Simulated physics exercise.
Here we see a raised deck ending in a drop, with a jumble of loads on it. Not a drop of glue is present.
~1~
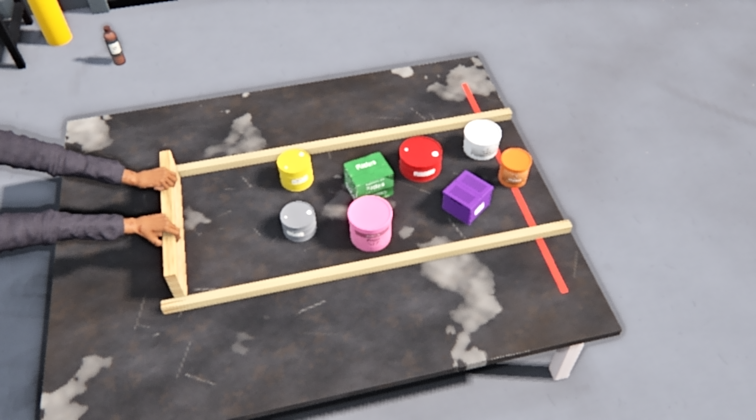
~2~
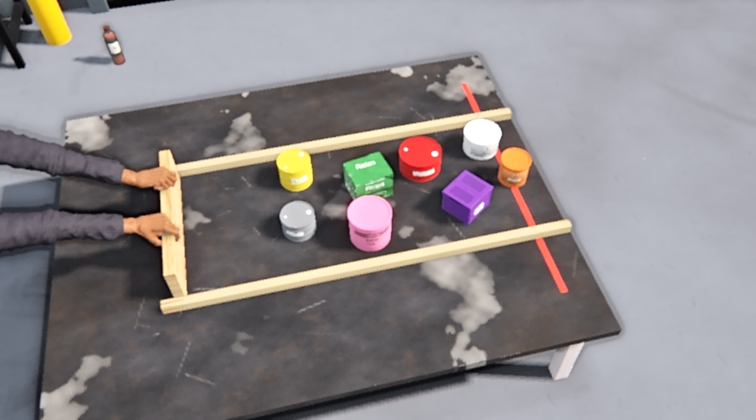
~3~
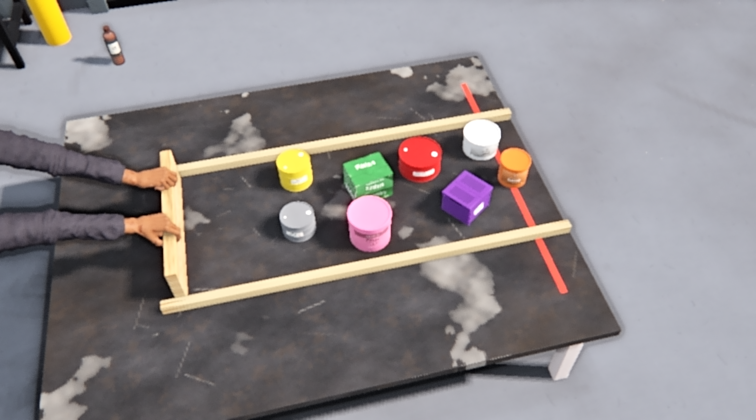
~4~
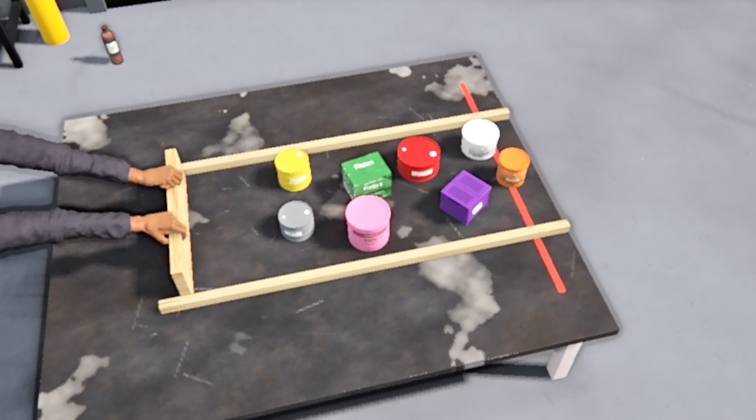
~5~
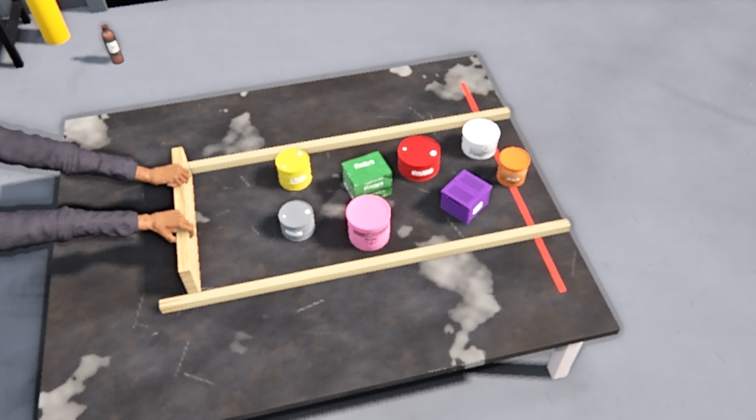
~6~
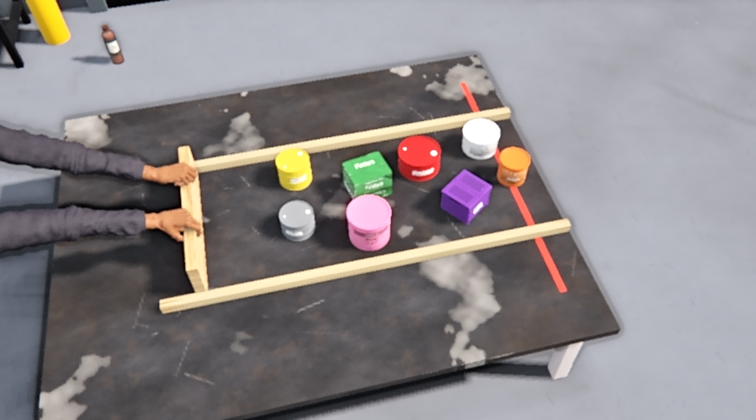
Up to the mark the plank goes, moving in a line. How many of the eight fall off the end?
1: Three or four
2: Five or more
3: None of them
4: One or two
Answer: 1.
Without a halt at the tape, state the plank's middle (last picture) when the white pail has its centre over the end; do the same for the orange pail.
For the white pail at (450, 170), for the orange pail at (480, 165).
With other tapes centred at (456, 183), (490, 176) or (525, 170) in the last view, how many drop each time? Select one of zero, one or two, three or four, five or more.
Going one by one, the answers are one to two, 3 or 4 and at least five.
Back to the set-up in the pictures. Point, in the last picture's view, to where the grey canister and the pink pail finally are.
(530, 177) and (549, 200), roughly.
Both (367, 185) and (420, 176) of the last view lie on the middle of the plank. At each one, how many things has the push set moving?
Counting first: 5, next 7.
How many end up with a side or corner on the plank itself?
That makes 3.
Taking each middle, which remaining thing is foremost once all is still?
That's the green box.
Early on, none off yet; orange pail at rest near (513, 168); white pail at rest near (480, 139); purple tote at rest near (466, 198).
A while later, none off yet; orange pail travelled a little near (516, 165); white pail travelled about its own width near (523, 132); purple tote travelled about its own width near (508, 188).
Finally, the number that fall off is three or four; lost, red canister, purple tote, white pail and orange pail.
